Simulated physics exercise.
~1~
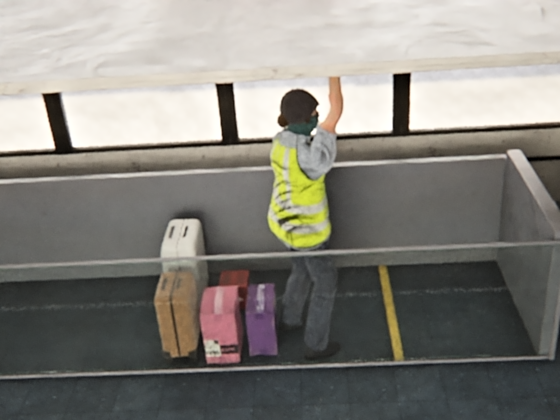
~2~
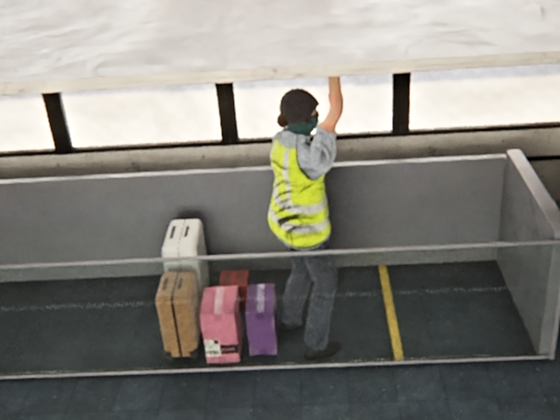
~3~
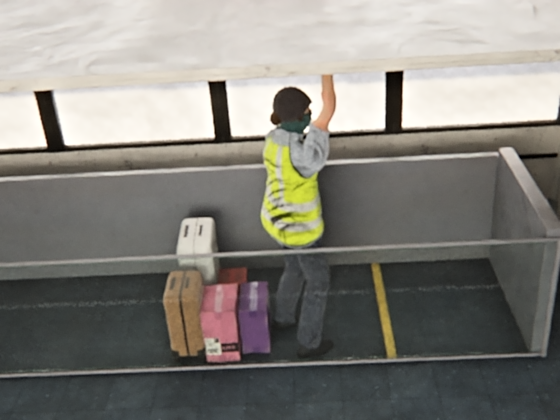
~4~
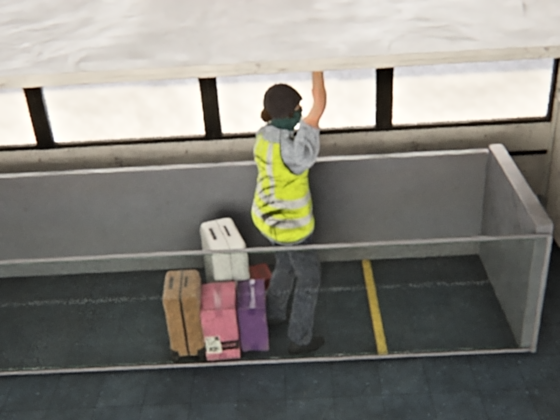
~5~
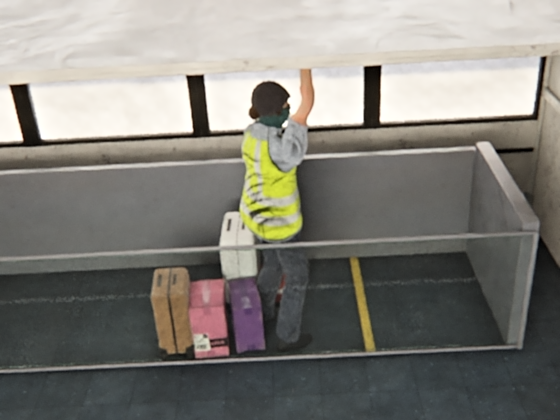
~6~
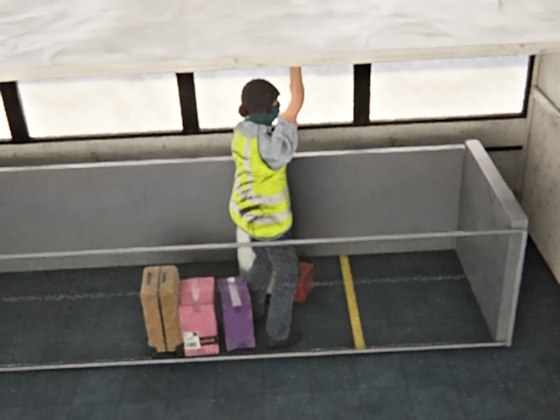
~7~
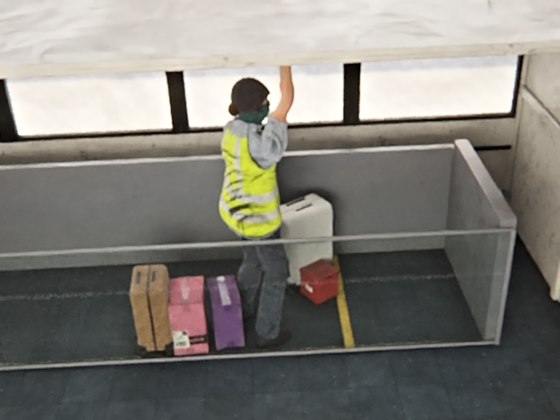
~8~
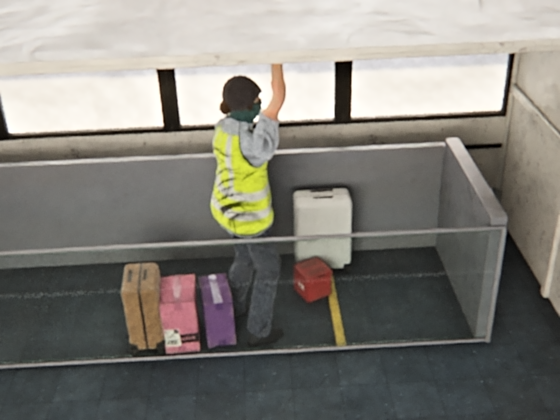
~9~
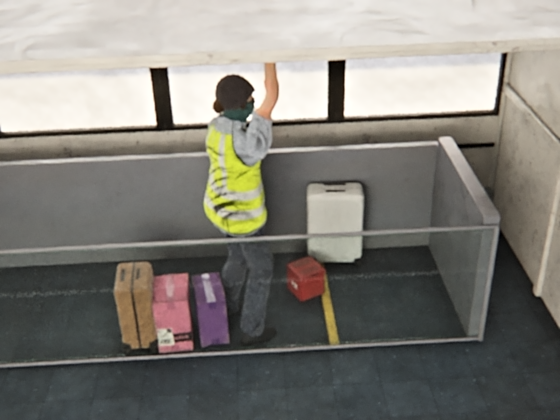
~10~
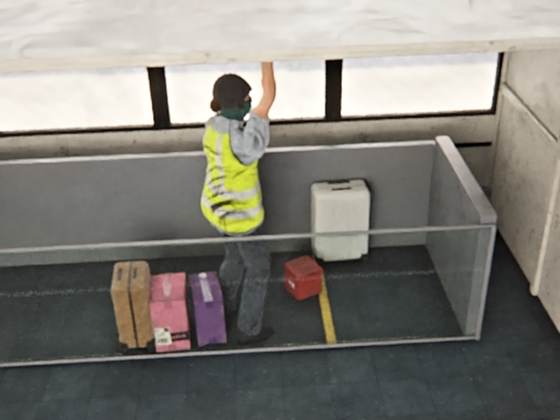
A person in a yellow vest stood holding a bar overhead while the white suitcase and small red box slid right behind them; the suitcase ended upright past the yellow line, leaving the red box and brown, pink and purple luggage short of it.
